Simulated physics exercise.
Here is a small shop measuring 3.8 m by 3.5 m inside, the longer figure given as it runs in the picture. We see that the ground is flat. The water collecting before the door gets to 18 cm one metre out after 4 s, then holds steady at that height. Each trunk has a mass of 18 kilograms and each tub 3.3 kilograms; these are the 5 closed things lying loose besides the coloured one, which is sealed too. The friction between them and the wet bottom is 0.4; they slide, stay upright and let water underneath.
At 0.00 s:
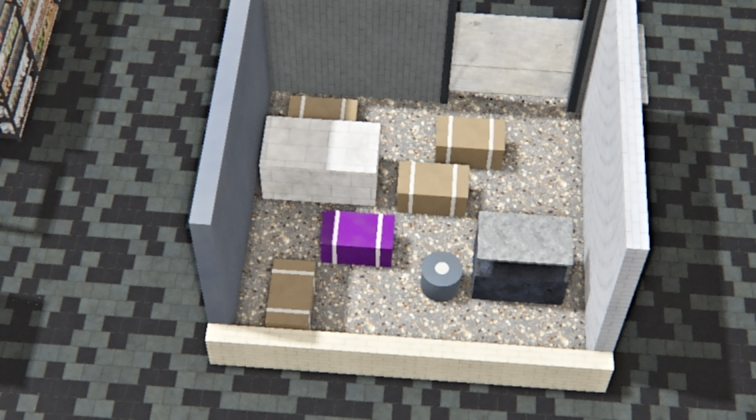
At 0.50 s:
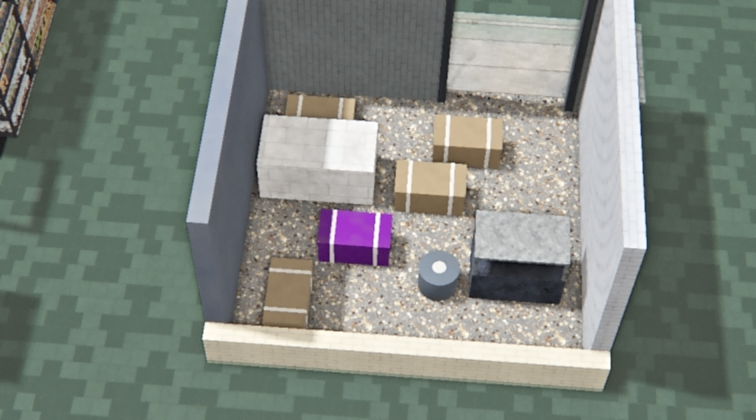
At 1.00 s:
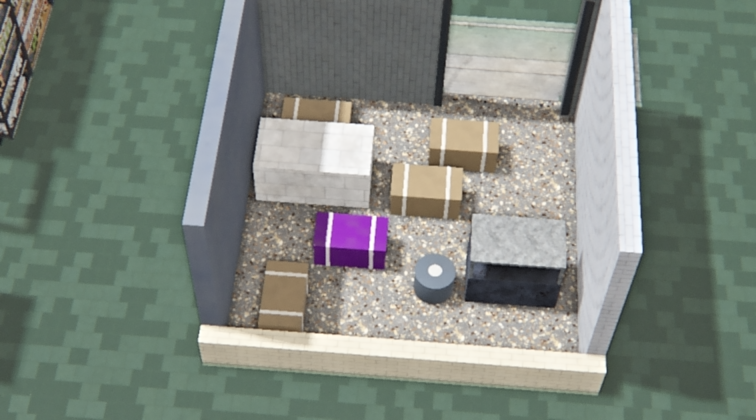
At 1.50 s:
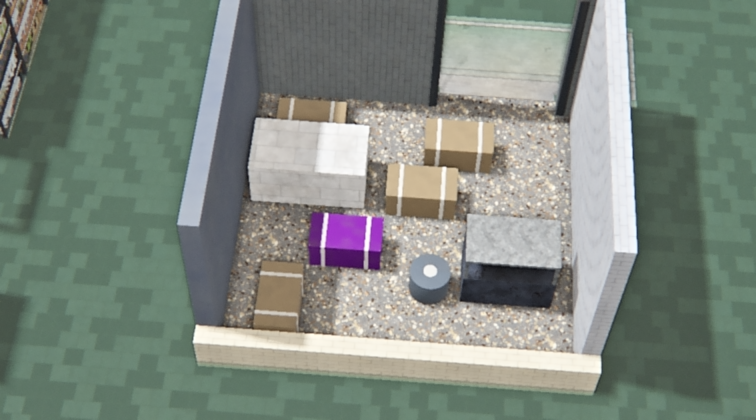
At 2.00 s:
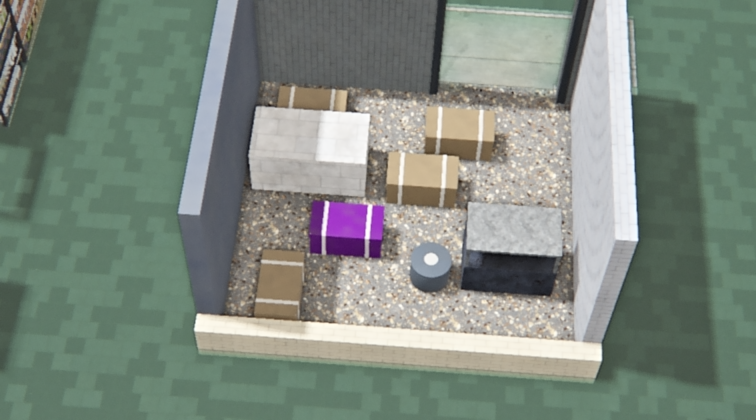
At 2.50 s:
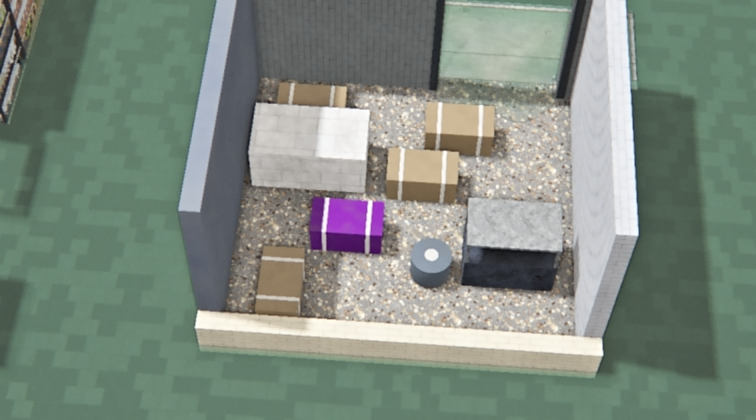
At the start, a purple trunk, tan boxes, and larger pale and dark blocks sit in a small open-topped room surrounded by dark, patchy ground. The ground outside turns greener, then the area behind the back doorway takes on a green tint, while the view shifts slightly and the objects inside stay put.
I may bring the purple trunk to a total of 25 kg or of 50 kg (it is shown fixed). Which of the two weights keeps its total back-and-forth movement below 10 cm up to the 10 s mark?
Only the heavier one.
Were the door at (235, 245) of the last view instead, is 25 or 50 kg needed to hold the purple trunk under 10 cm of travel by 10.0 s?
There just the heavier succeeds.
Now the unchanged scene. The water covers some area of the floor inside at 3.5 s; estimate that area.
About 1.5 m2.
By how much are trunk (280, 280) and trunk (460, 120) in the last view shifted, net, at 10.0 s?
Net displacement, in order: 50 cm; 120 cm.
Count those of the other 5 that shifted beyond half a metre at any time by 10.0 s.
By my tally, 3.
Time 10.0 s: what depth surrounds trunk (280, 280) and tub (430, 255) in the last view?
Roughly 8 and 11 cm.
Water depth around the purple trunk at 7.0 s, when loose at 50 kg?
Around 5 cm.
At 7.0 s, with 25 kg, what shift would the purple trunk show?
Roughly 20 cm.
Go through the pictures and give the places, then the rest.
In the first frame, the purple trunk at (358, 229) rests on the ground; 0.0 m2 under water; 0 of 6 have shifted.
In the second frame, the purple trunk at (355, 228), on the bottom; 0.0 m2 under water; 0 of 6 have shifted.
In the third frame, the purple trunk at (351, 231) rests on the ground; 0.0 m2 under water; 0 of 6 have shifted.
In the fourth frame, the purple trunk at (346, 232) rests on the ground; 0.0 m2 under water; 0 of 6 have shifted.
In the fifth frame, the purple trunk at (347, 220) rests on the ground; water covers 0.0 m2; 0 of 6 have shifted.
In the sixth frame, the purple trunk at (347, 216), on the bottom; water covers 0.4 m2; 0 of 6 have shifted.
After 3.5 s the purple trunk would be 0 cm from its start with 25 kg and 0 cm from its start with 50 kg; 0 cm of water round it then.
After 4.5 s the purple trunk would be 0 cm from its start with 25 kg and 0 cm from its start with 50 kg; 0 cm of water round it then.
After 7.0 s the purple trunk would be 15 cm from its start with 25 kg and 0 cm from its start with 50 kg; 5 cm of water round it then.
After 10.0 s the purple trunk would be 67 cm from its start with 25 kg and 1 cm from its start with 50 kg; 9 cm of water round it then.
